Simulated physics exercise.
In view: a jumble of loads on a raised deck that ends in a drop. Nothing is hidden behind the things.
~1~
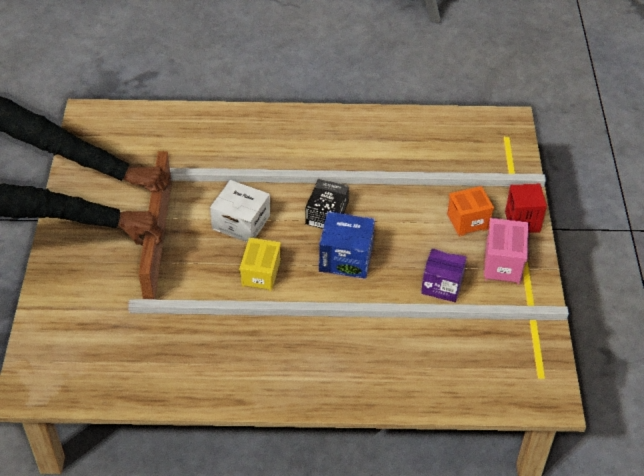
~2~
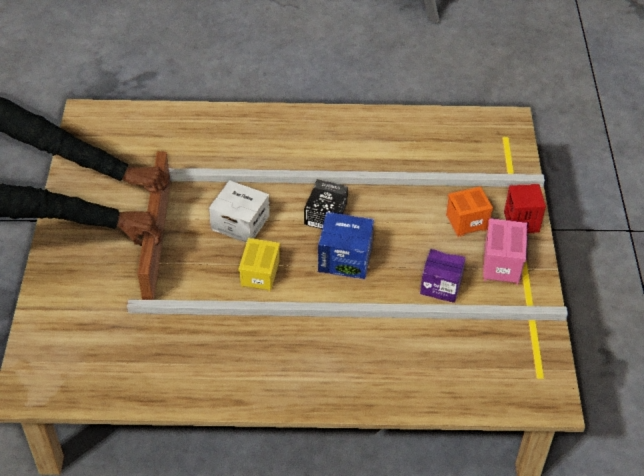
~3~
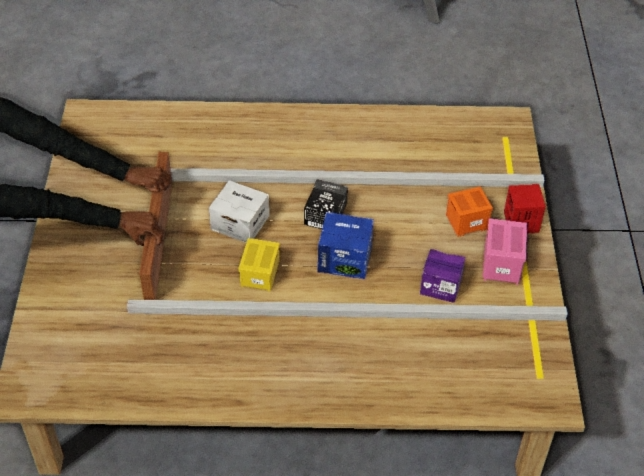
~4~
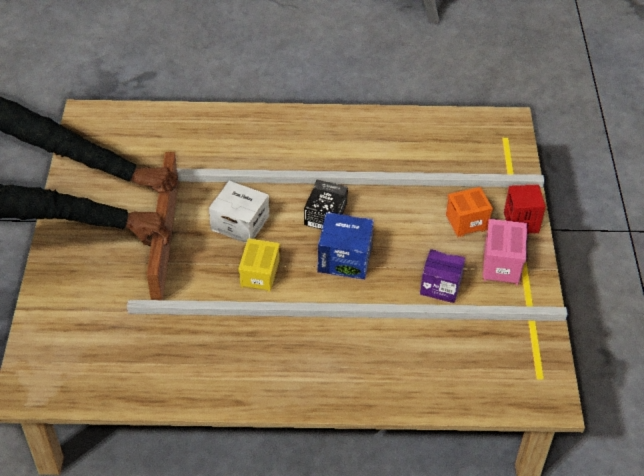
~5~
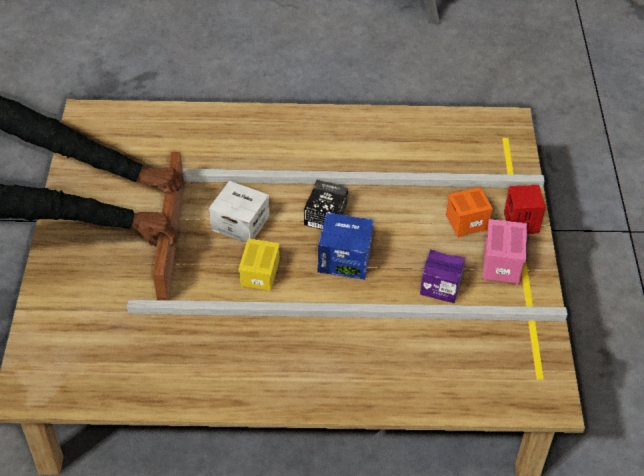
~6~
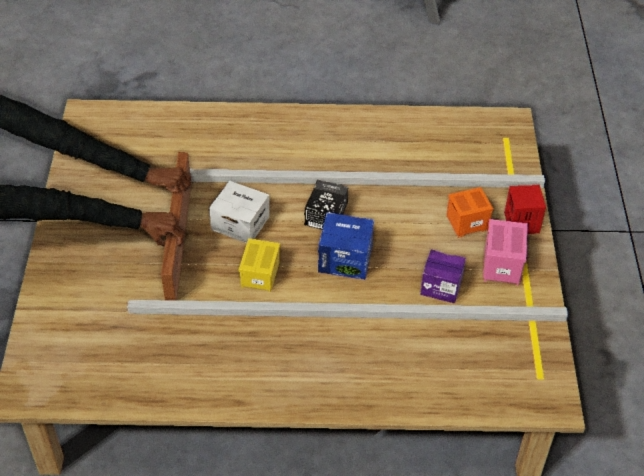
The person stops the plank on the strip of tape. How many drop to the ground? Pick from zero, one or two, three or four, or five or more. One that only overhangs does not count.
The number that fall off is five or more.
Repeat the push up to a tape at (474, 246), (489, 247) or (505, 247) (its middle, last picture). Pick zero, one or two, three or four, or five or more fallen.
One after another: Three or four; three to four; more than four.
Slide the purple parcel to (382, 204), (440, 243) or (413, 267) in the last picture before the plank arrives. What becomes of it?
In that order, it falls; drops off; drops off.
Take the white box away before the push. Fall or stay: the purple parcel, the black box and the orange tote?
The purple parcel is lost, the black box survives, the orange tote comes down.
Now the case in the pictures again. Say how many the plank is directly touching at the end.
2 of them.
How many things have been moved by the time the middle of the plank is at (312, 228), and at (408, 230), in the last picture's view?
4 and 8.
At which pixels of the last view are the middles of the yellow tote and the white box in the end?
The yellow tote at (544, 270), the white box at (541, 207).
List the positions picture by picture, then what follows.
In the first frame, red crate (526, 209); pink tote (506, 251); orange tote (470, 212); plank (156, 225); tape (522, 246).
In the second frame, pink tote (505, 252); white box (240, 212).
In the third frame, orange tote (469, 212); plank (157, 225).
In the fourth frame, red crate (524, 210); blue box (346, 246).
In the fifth frame, pink tote (504, 252); purple parcel (442, 276).
In the sixth frame, red crate (525, 210); pink tote (505, 253); orange tote (469, 213); plank (177, 226); tape (522, 247).
Early on, none off yet; red crate at rest near (525, 210); pink tote at rest near (505, 253); orange tote at rest near (469, 213).
A while later, none off yet; red crate at rest near (525, 210); pink tote at rest near (505, 253); orange tote moving near (471, 213).
Further along, one off so far; red crate in the air near (586, 285); pink tote travelled about its own width near (556, 260); orange tote travelled well along near (552, 214).
Finally, the number that fall off is five or more; lost, black box, blue box, purple parcel, orange tote, pink tote and red crate.
